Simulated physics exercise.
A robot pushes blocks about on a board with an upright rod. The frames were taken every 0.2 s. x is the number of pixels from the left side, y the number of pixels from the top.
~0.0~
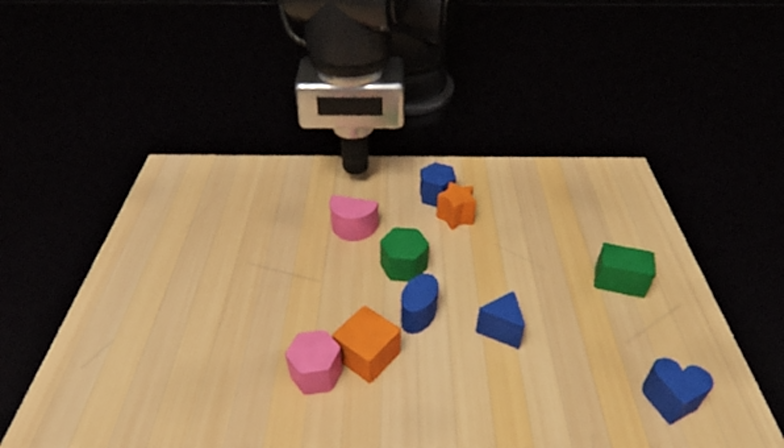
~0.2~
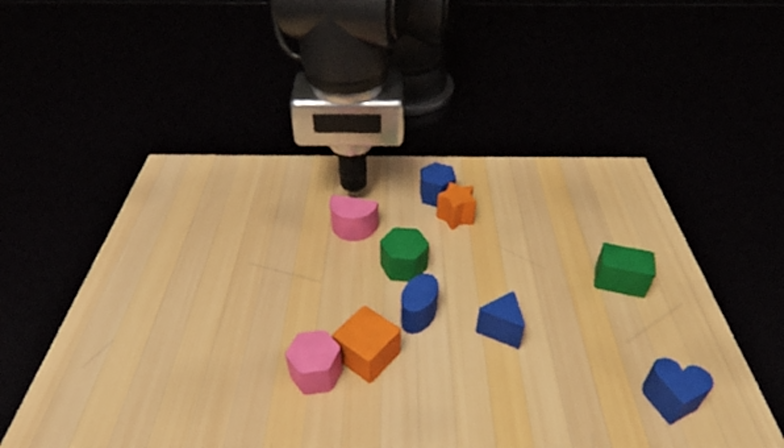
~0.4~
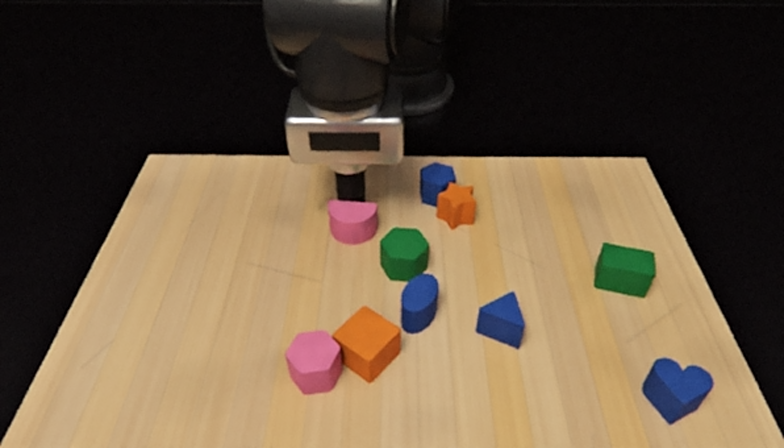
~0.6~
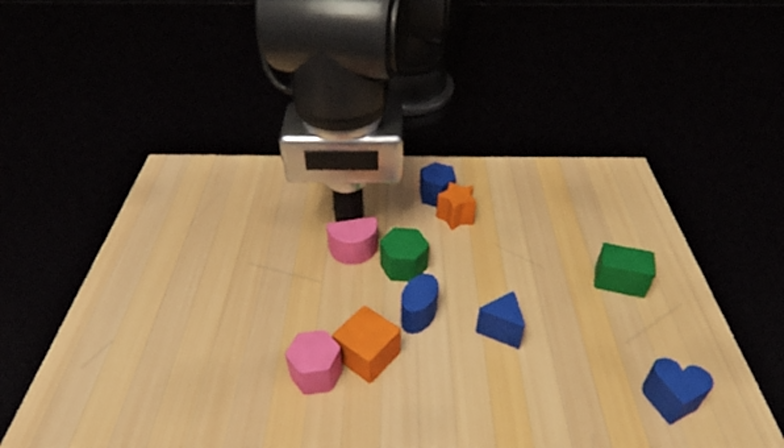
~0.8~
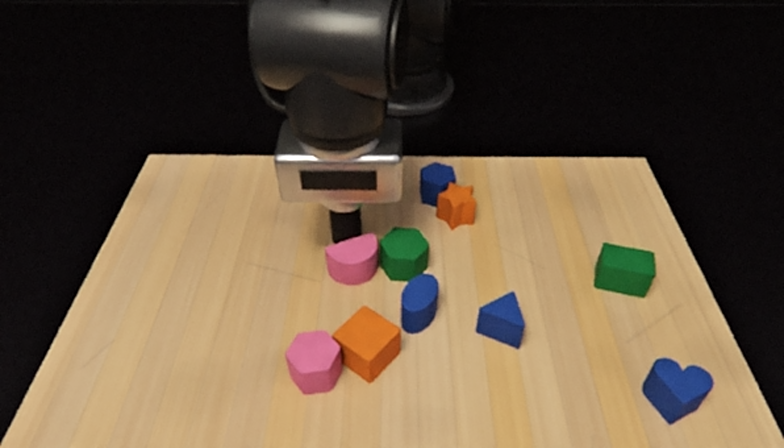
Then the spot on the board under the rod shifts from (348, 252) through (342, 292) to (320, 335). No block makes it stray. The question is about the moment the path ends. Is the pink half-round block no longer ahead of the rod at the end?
Yes
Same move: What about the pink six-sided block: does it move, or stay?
The block stays on its spot.
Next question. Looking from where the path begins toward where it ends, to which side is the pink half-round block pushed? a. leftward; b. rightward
The correct letter is a.
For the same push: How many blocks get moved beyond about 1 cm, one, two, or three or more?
Answer: One block.
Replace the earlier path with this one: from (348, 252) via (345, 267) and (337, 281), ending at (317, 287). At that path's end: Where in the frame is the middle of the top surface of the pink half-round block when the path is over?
I predict (353, 275).
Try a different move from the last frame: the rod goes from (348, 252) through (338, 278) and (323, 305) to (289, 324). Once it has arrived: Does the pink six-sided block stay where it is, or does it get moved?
Well, the pink six-sided block holds its place.
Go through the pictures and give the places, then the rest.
Tip of the rod at (356, 167), middles of tops, pink six-sided block at (313, 351), pink half-round block at (352, 206), orange square block at (367, 332), in the first picture.
Rod at (354, 184), nothing pushed, in the second picture.
Rod at (352, 202), pink half-round block at (351, 210), in the third picture.
Rod at (349, 220), pink half-round block at (353, 229), in the fourth picture.
Rod at (347, 238), pink six-sided block at (313, 351), pink half-round block at (354, 249), orange square block at (367, 332), in the fifth picture.
On the path given first. One third of the way, rod at (344, 265); pink half-round block at (356, 276), turned 15° anticlockwise.
Two thirds of the way, rod at (334, 293); pink half-round block at (361, 294), turned 40° anticlockwise; orange square block at (371, 335).
At the end, rod at (318, 322); pink six-sided block unmoved; pink half-round block at (361, 295), turned 45° anticlockwise; orange square block at (371, 335).
